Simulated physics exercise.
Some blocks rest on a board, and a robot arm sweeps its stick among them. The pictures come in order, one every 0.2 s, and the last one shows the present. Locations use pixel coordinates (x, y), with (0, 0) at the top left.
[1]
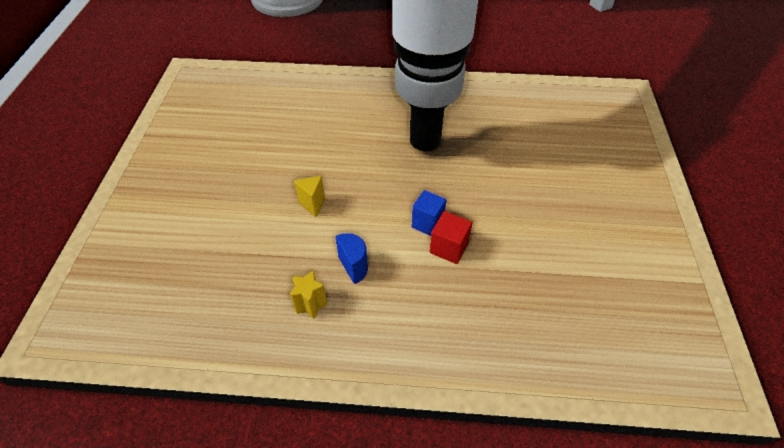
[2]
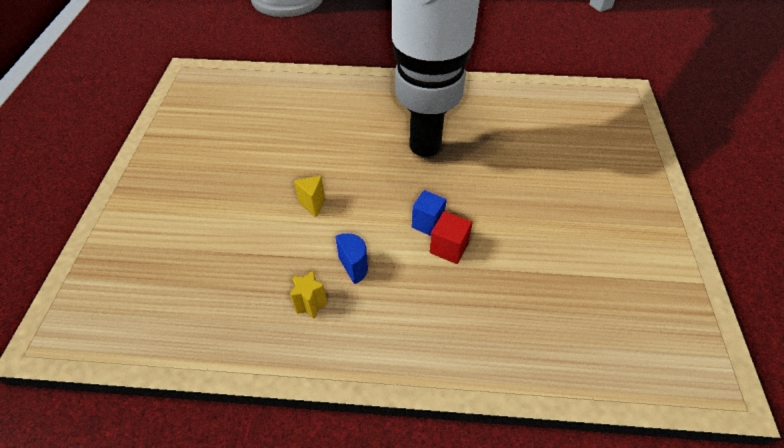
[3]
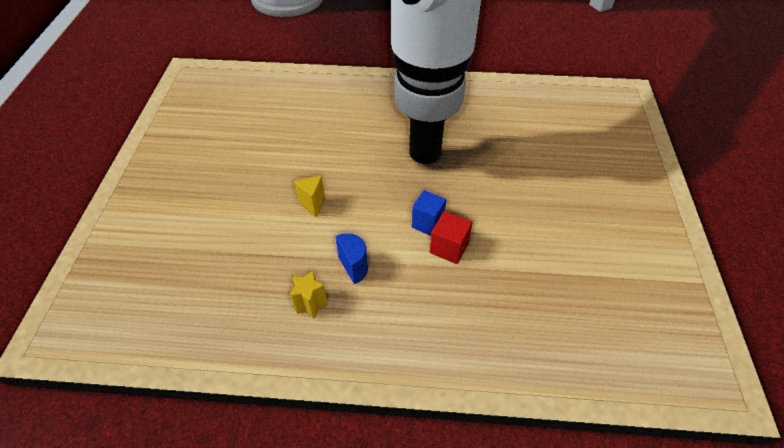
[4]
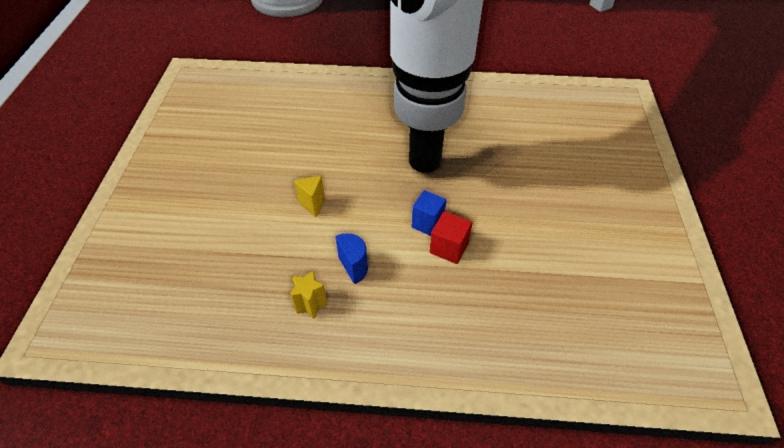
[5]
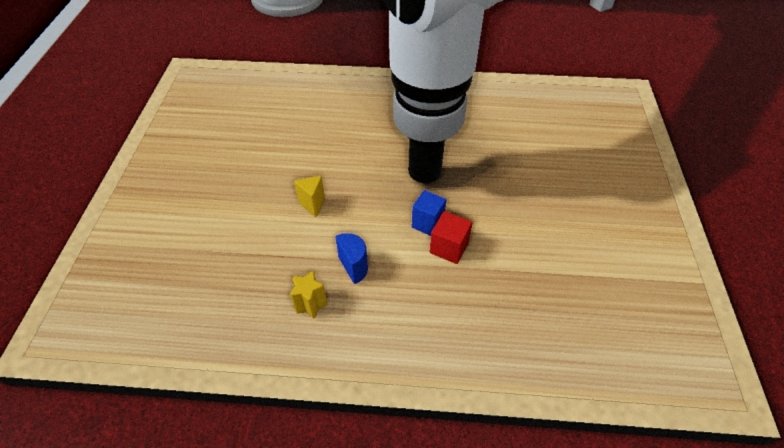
Robot arm with a black stick moving slightly down a wooden board toward the viewer, while blue, red and yellow blocks stay still.
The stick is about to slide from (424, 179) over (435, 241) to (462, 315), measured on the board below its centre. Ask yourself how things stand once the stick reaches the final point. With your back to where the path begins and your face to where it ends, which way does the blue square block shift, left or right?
Right side.
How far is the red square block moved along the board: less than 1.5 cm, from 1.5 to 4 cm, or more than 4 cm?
It shifts by more than 4 cm.
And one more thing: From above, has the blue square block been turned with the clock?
The answer is yes.
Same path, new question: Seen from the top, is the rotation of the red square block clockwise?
Answer: No.
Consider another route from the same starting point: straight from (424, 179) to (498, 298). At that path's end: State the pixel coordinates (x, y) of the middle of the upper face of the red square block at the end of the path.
Its top face will be centred at roughly (458, 271).
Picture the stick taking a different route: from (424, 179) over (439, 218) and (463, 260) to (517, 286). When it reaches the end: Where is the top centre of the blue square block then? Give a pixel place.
I predict (422, 231).
The first path, step by step. One third of the way, stick at (430, 212); blue square block at (427, 222), turned 15° anticlockwise; red square block at (455, 231).
Two thirds of the way, stick at (444, 259); blue square block at (421, 264), turned 30° clockwise; red square block at (482, 260), turned 70° anticlockwise.
At the end, stick at (464, 309); blue half-round block in place; blue square block at (419, 269), turned 45° clockwise; red square block at (498, 274), turned 135° anticlockwise.
